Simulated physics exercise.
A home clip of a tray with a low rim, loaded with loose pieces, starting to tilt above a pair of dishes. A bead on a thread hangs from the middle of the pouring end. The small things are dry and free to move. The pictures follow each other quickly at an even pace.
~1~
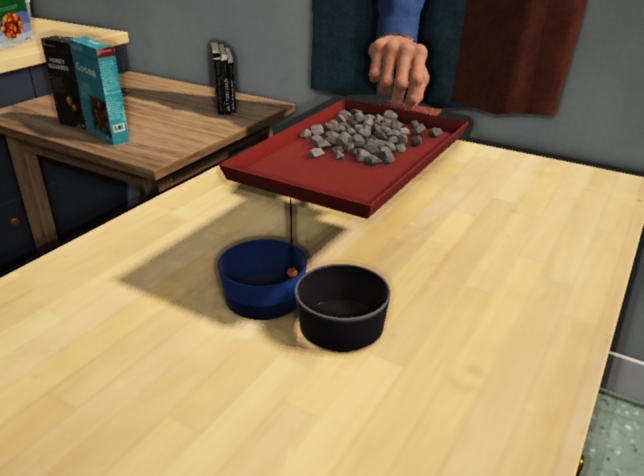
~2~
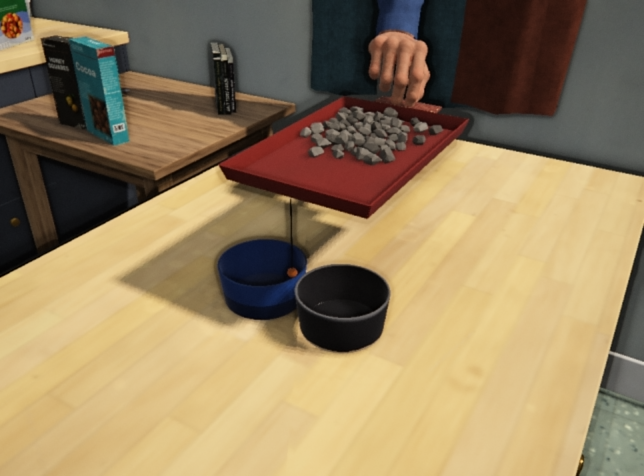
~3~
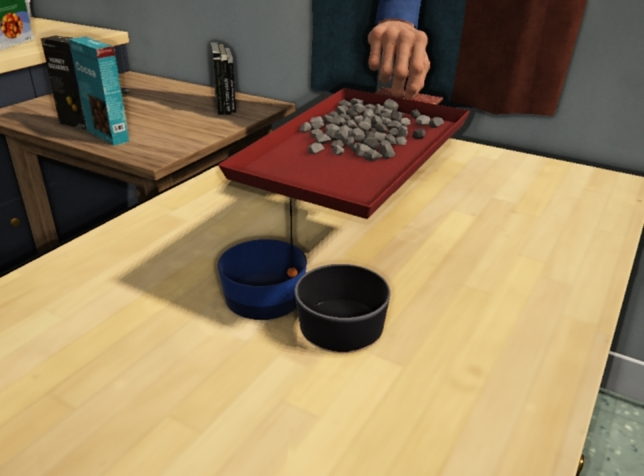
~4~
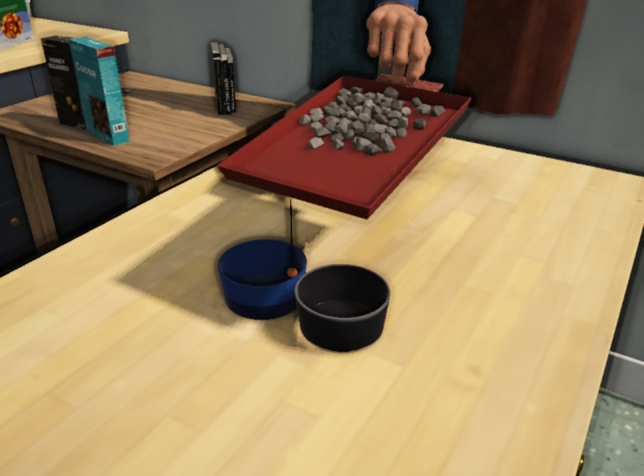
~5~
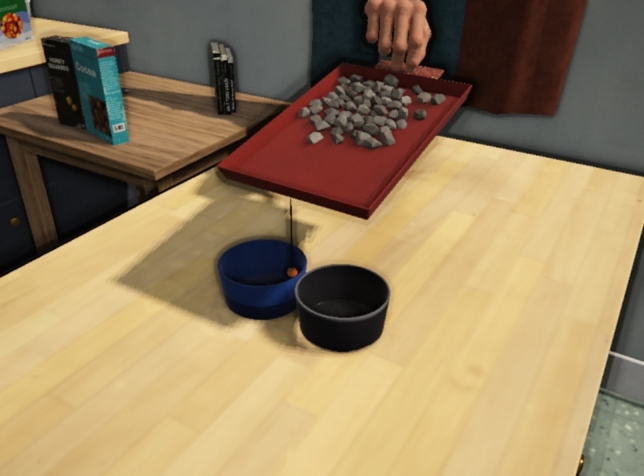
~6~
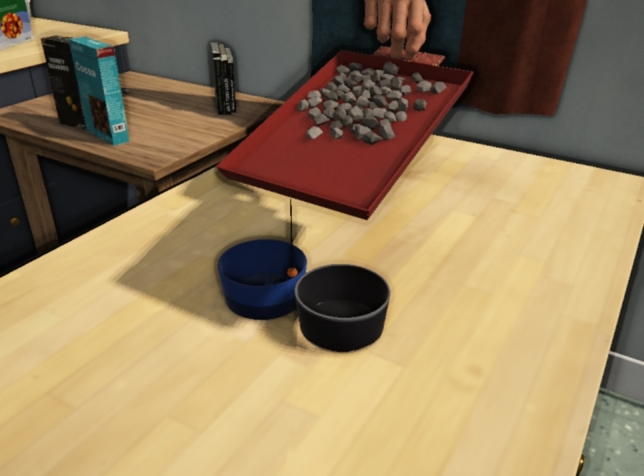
On a pale wooden tabletop, a hand gradually raising the far end of a red tray of gray gravel above two bowls.
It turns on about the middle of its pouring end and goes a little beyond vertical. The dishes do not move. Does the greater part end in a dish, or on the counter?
Together they catch less than half.
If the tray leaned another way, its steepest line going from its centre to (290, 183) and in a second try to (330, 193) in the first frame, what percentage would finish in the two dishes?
Near 10 % and 10 %.
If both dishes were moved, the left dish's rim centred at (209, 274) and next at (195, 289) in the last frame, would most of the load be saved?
One: The larger part. Two: Most of it.
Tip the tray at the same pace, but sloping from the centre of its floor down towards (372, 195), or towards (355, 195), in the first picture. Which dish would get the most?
At the first place the right one, at the second the right dish.
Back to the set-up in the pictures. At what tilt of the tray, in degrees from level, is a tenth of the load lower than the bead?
Roughly 65°.
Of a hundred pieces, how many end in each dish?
For the left dish some 0 %, for the right dish some 0 %.
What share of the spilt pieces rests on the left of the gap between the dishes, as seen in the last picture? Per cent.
It comes to 80 per cent or so.
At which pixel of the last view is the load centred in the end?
At about (261, 363).
Soon after the last picture, tray tipped steeply; nearly all on the tray; a small part in the air.
A little later, tray tipped right over; about a third on the tray; about two thirds outside both; a stray few in the air.
Later still, tray tipped past a quarter turn; a stray few in the right dish; nearly all outside both.
At rest, tray tipped past a quarter turn; a stray few in the right dish; none in the left dish; nearly all outside both.
